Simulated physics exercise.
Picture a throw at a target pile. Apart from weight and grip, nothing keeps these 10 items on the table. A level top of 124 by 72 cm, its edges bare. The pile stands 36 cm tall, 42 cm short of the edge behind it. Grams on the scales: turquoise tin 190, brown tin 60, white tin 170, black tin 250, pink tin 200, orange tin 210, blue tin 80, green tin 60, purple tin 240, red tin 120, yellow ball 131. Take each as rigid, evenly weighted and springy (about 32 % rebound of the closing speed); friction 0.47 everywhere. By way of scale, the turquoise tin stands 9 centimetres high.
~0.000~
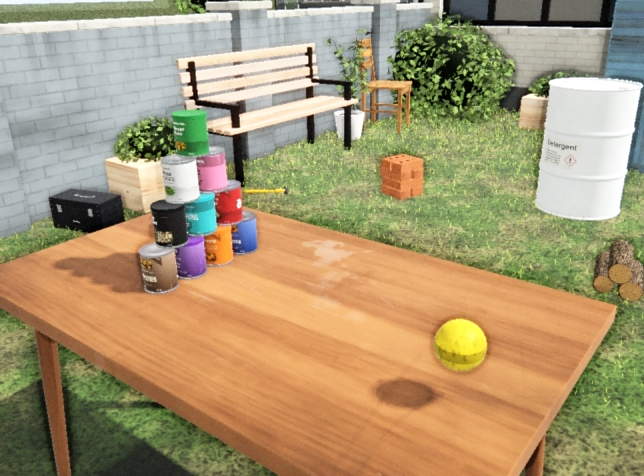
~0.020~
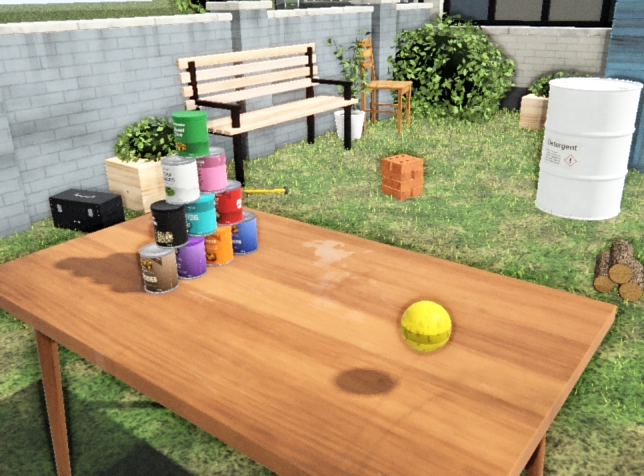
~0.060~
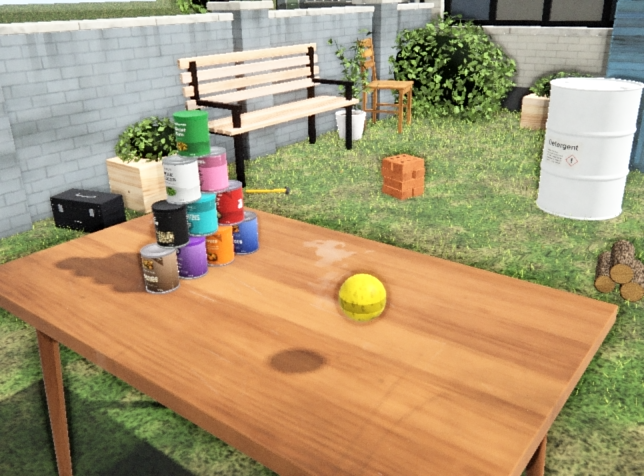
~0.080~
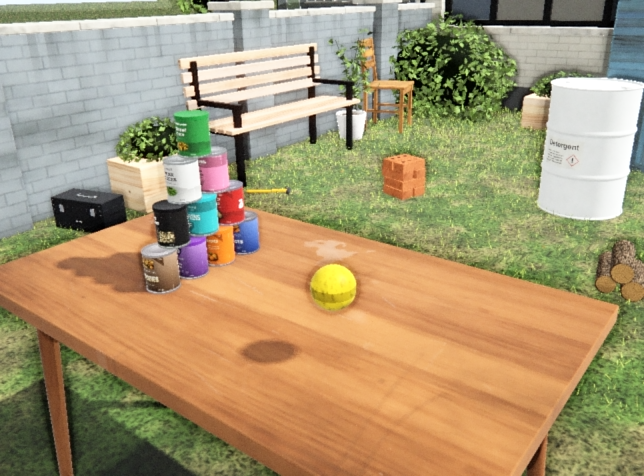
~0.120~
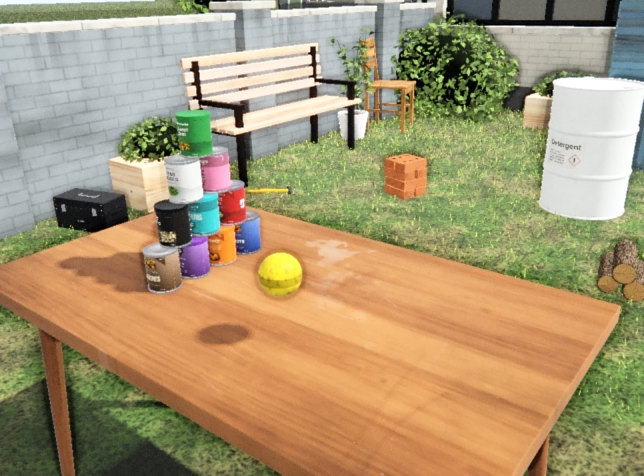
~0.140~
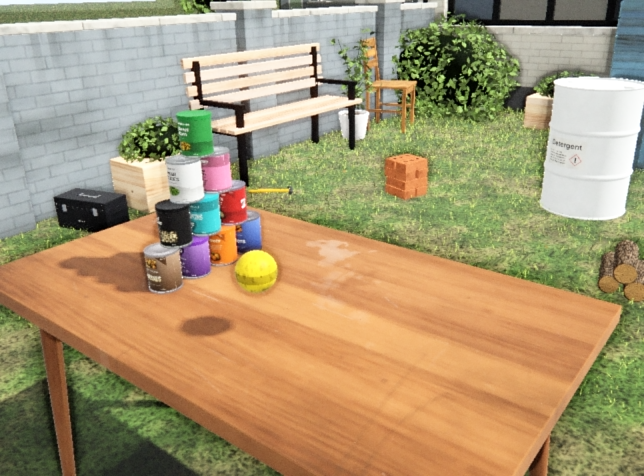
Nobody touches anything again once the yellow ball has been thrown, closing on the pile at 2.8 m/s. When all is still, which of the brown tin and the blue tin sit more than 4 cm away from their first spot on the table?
In the end brown tin: Outside the limit, blue tin: Inside the limit.
After 0.44 s, yellow ball near (91, 281); brown tin leaning 59° near (120, 224).
After 0.94 s, yellow ball near (73, 281); brown tin now off the table.
By the end (1.3 s), off the table, brown tin; the other 9 in place, give or take 4 cm. Seen from the same camera at the end, blue tin near (246, 232).
